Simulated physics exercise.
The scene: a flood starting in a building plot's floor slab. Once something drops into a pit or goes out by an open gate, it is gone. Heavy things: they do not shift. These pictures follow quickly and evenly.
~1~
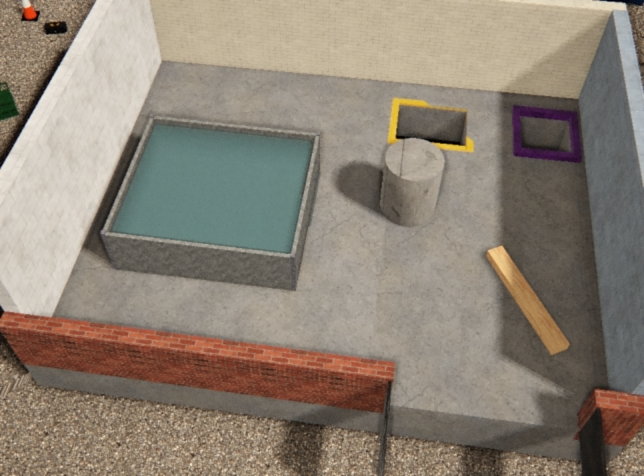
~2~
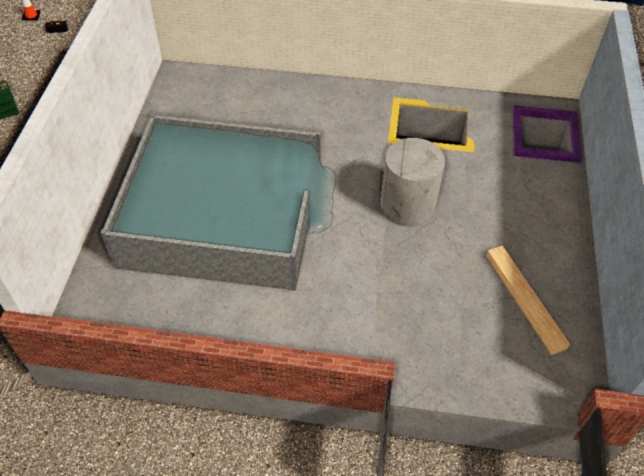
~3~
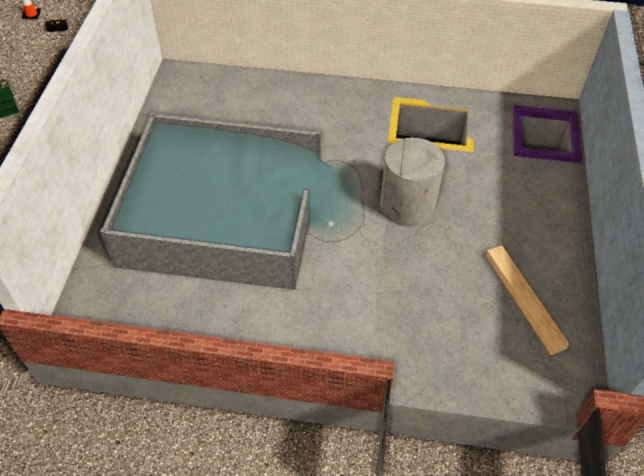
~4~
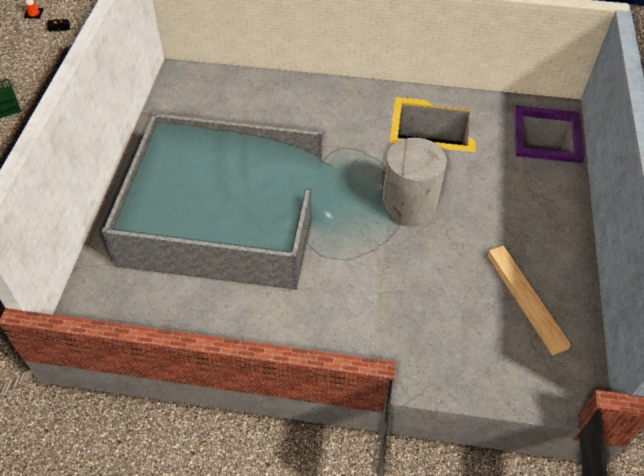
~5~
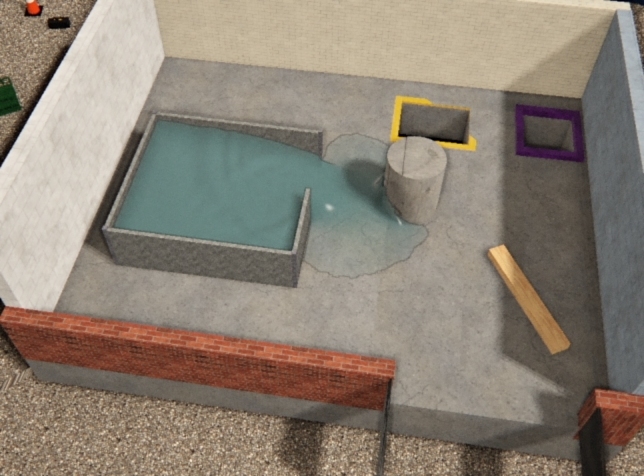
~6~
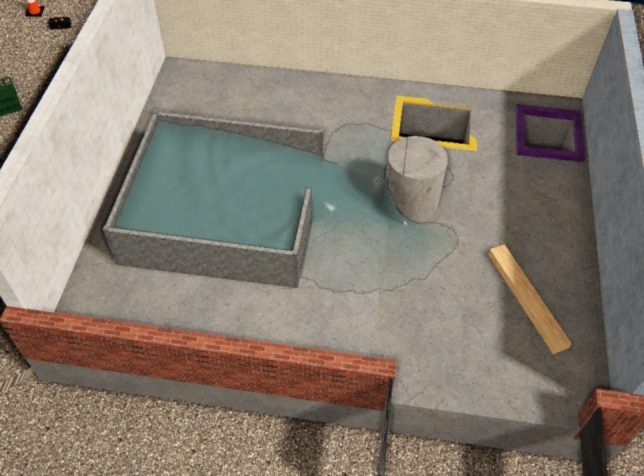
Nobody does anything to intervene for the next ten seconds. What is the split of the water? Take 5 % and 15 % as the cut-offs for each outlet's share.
In the end, the gate ends up with more than 15 %, the purple pit ends up with less than 5 %, the yellow pit ends up with more than 15 %.
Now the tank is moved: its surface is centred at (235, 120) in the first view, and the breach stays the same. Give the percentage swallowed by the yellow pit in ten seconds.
I'd put the yellow pit near 45 per cent of the whole.
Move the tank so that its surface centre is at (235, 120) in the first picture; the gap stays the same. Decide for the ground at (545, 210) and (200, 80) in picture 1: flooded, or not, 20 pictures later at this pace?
Well, the first one would be soaked, and the second one bone-dry.
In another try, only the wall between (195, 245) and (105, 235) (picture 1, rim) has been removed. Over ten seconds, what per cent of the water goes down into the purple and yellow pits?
Lab note - share by pit: Purple 0 %, yellow 10 %.
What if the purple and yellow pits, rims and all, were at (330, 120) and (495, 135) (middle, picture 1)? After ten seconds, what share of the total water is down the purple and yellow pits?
Of everything, purple catches 0 per cent while yellow catches 25 per cent.
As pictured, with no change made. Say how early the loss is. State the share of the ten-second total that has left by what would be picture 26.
Around 40 percent.
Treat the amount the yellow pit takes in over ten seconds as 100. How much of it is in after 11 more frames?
Some 25 in a hundred.
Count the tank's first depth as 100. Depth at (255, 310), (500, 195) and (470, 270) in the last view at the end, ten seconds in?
In order: About 2, 4 and 4 in a hundred.
A moment on, water covers 20 % of the floor; the gate 0 %, the purple pit 0 %, the yellow pit 2 %.
Next, water covers 40 % of the floor; the gate 1 %, the purple pit 0 %, the yellow pit 7 %.
Then, water covers 55 % of the floor; the gate 6 %, the purple pit 1 %, the yellow pit 14 %.
Later, water covers 75 % of the floor; the gate 14 %, the purple pit 1 %, the yellow pit 22 %.
In the end, water covers 80 % of the floor; the gate 22 %, the purple pit 1 %, the yellow pit 30 %.
